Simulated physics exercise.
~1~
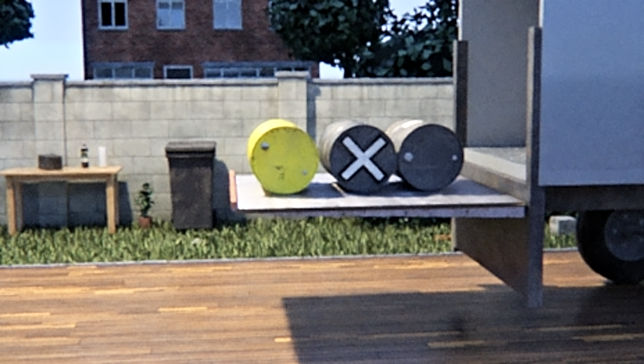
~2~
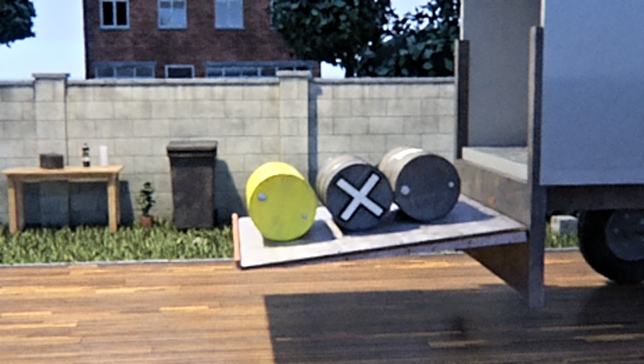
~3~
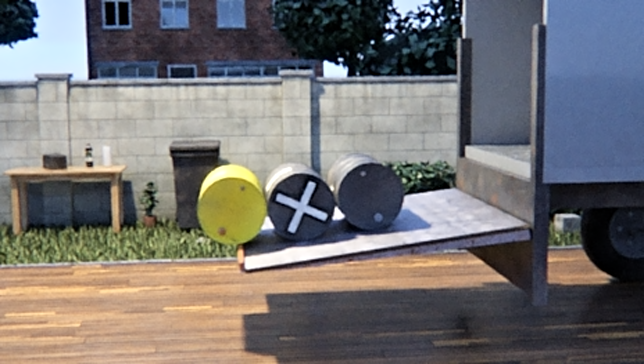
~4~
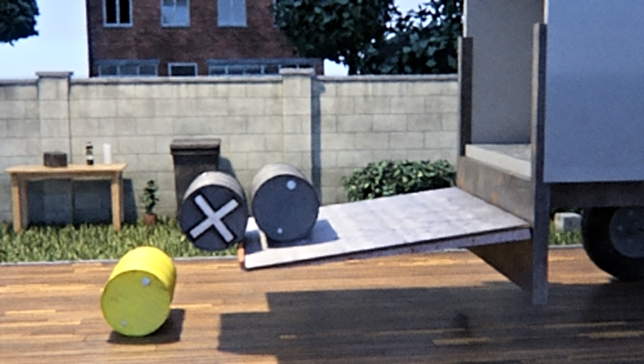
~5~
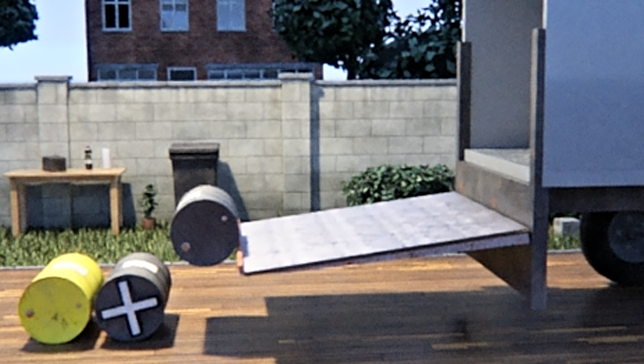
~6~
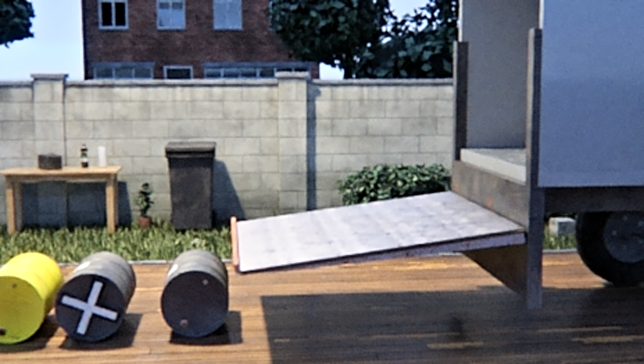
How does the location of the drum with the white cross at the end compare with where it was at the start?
At the start it lies on the raised platform between the other two drums, and at the end it is on the ground at the lower left, beyond the platform's low end.
